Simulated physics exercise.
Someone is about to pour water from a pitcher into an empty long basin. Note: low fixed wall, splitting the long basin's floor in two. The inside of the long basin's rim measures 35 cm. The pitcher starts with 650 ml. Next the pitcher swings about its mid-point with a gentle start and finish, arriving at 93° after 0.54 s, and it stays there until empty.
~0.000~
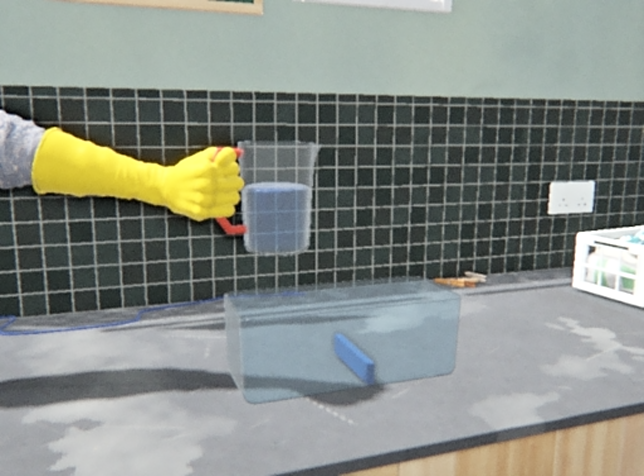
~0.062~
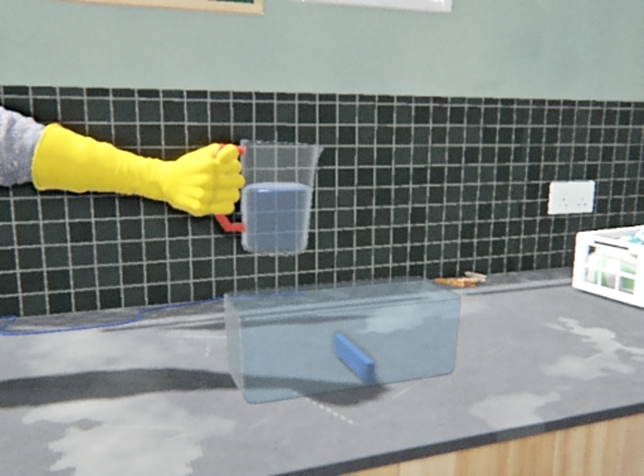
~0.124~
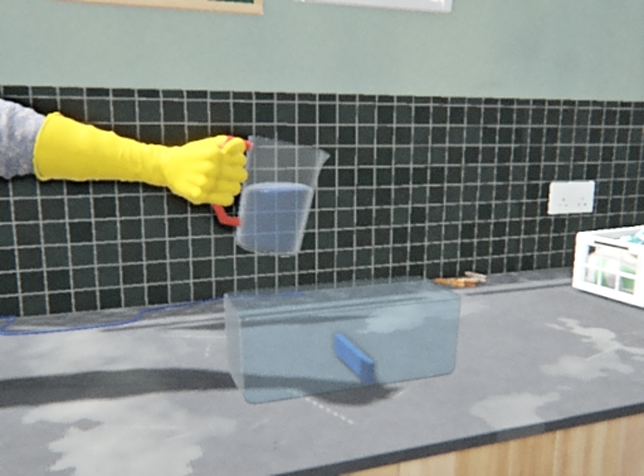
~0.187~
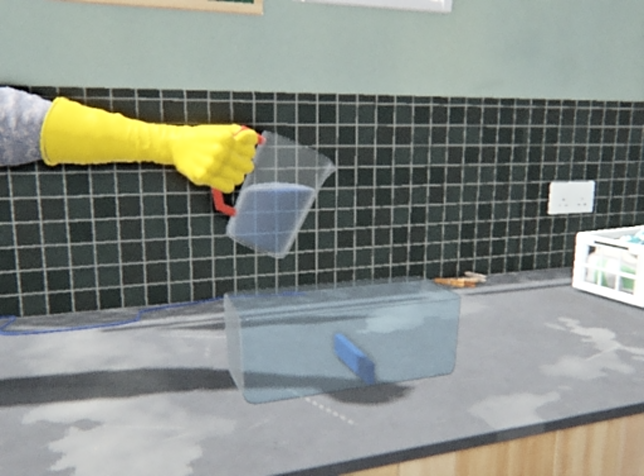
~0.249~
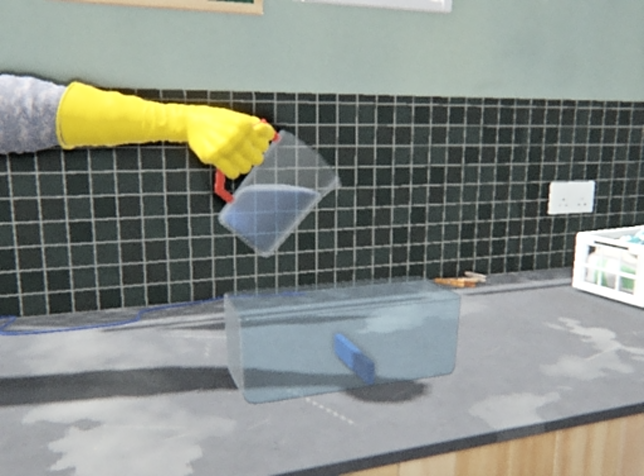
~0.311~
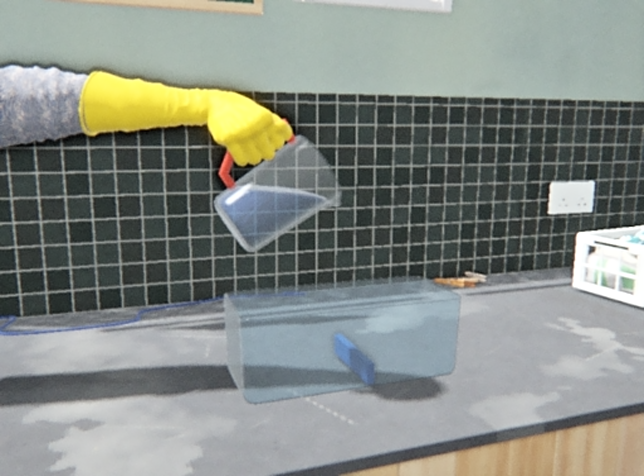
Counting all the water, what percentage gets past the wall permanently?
The share past the wall is about 89 per cent.
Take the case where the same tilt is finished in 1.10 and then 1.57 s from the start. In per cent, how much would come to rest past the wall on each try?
90 per cent first, 90 per cent second.
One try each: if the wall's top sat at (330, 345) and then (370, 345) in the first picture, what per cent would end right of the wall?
Respectively close to 90 and 80 %.
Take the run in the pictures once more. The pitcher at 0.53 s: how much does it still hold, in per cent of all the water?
Close to 74 percent of the liquid remains at that time.
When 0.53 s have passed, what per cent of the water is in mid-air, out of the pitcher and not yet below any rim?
It comes to roughly 20 per cent.
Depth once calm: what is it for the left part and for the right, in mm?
Left about 2 mm, right about 28 mm.
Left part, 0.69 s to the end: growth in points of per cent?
I'd put it at some 7 percent.
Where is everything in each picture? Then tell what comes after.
Tilt 0°; pouring edge (320, 144); surface from (243, 188) to (307, 185); the long basin's rim runs from (232, 307) to (440, 287); the wall's top is at (354, 349), in the first frame.
Tilt 3°; pouring edge (322, 147); surface from (243, 188) to (307, 186), in the second frame.
Tilt 12°; pouring edge (328, 154); surface from (245, 190) to (309, 186), in the third frame.
Tilt 25°; pouring edge (336, 168); surface from (242, 193) to (312, 187), in the fourth frame.
Tilt 41°; pouring edge (340, 185); surface from (230, 202) to (318, 192), in the fifth frame.
Tilt 57°; pouring edge (339, 204); surface from (219, 195) to (325, 197), in the sixth frame.
By 0.53 s the tilt is 93° and 75 per cent is still to pour, 0 is left of the wall and 4 right of it.
By 0.69 s the tilt is 93° and 40 per cent is still to pour, 0 is left of the wall and 35 right of it.
By 0.86 s the tilt is 93° and 19 per cent is still to pour, 2 is left of the wall and 64 right of it.
By 1.04 s the tilt is 93° and 9 per cent is still to pour, 5 is left of the wall and 77 right of it.
At rest 8 per cent lies left of the wall, 89 right of it and 3 outside.
